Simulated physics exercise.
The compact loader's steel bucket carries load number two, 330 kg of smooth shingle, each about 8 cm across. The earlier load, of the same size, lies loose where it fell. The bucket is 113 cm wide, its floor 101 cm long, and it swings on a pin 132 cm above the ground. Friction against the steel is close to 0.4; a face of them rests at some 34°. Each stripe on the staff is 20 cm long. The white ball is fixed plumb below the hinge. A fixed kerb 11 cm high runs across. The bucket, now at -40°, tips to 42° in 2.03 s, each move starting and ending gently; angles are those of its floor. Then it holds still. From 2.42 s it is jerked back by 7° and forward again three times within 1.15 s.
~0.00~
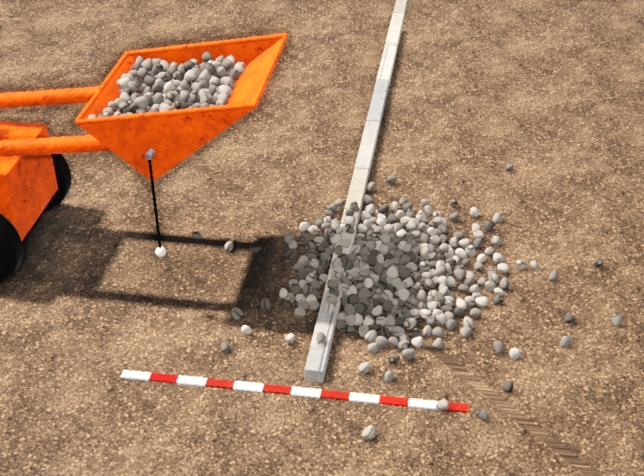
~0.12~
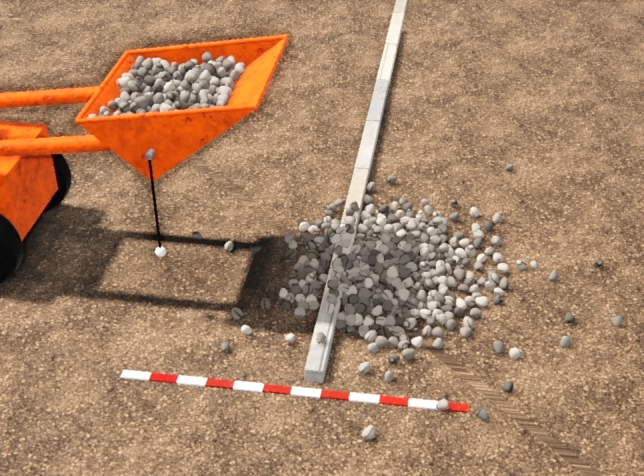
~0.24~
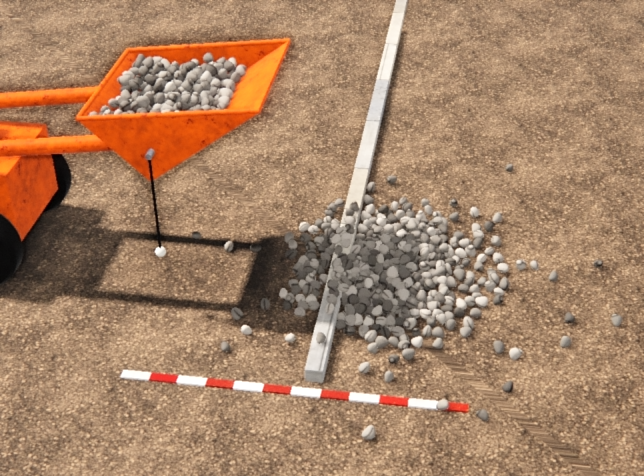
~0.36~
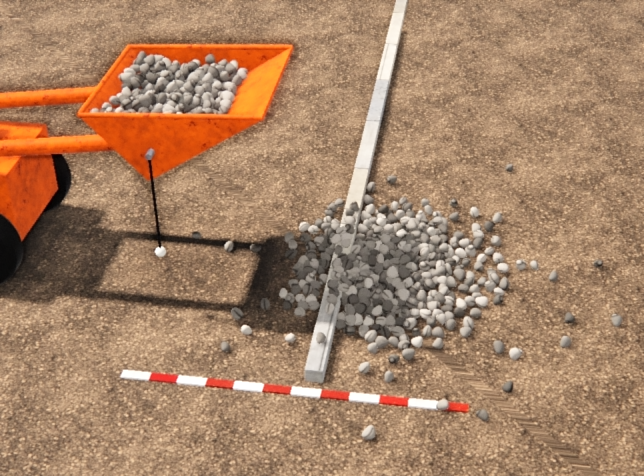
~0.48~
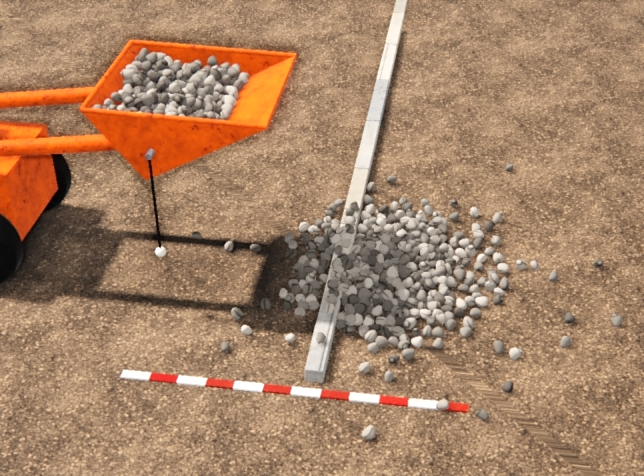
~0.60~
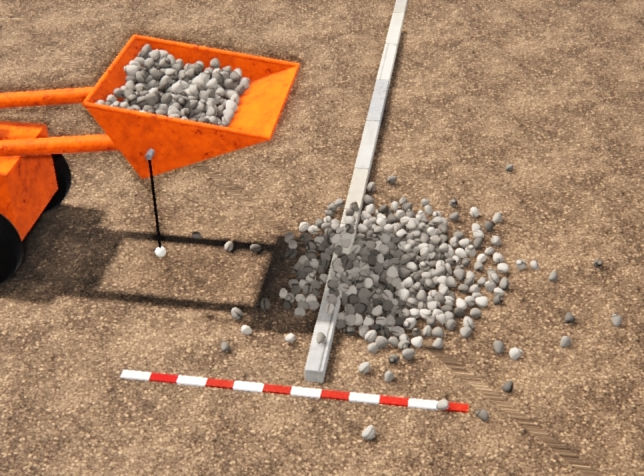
At the start, an orange loader bucket full of grey stones hangs tilted on the left, beside a heap of loose stones lying across a pale kerb. The bucket barely moves at first, then gradually tilts back toward level, its stones shifting slightly, while the heap stays still.
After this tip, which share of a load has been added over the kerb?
Close to 9 parts in a hundred.
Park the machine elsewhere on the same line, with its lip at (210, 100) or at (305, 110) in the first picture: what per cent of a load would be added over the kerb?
Near 0 per cent from the first place, 50 from the second.
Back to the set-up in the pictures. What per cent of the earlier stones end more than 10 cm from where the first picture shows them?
About 5 per cent.
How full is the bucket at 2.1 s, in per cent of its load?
About 15 per cent.
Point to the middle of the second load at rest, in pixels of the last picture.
Their middle is at about (300, 258).
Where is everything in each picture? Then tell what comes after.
In the first picture, lip at (256, 105), floor tilted -40°, highest stones at (200, 73). The earlier load is highest near (363, 254), 16 cm above ground level, 18 % on this side of the kerb, 82 % over the kerb.
In the second picture, the bucket is at -39°, its lip at (257, 107); the top of the load is at (200, 73); the stones move at 0.0 m/s on average.
In the third picture, the bucket is at -37°, its lip at (259, 111); the top of the load is at (191, 73); the stones move at 0.1 m/s on average.
In the fourth picture, lip at (263, 118), floor tilted -33°, highest stones at (166, 74); the stones move at 0.1 m/s on average.
In the fifth picture, the bucket is at -28°, its lip at (267, 127); the top of the load is at (141, 68); the stones move at 0.2 m/s on average.
In the sixth picture, the bucket is at -23°, its lip at (270, 138); the top of the load is at (143, 63); the stones move at 0.2 m/s on average.
After 1.5 s the floor is at 29°; in per cent of one load, 100 in the bucket, 19 on this side of the kerb, 82 over the kerb; the foremost stones are at (621, 295).
After 2.1 s the floor is at 42°; in per cent of one load, 17 in the bucket, 100 on this side of the kerb, 83 over the kerb; the foremost stones are at (621, 295).
After 4.0 s the floor is at 42°; in per cent of one load, 0 in the bucket, 109 on this side of the kerb, 91 over the kerb; the foremost stones are at (621, 295).
After 6.7 s the floor is at 42°; in per cent of one load, 0 in the bucket, 109 on this side of the kerb, 91 over the kerb; the foremost stones are at (621, 295). Net gain over the kerb, 9.
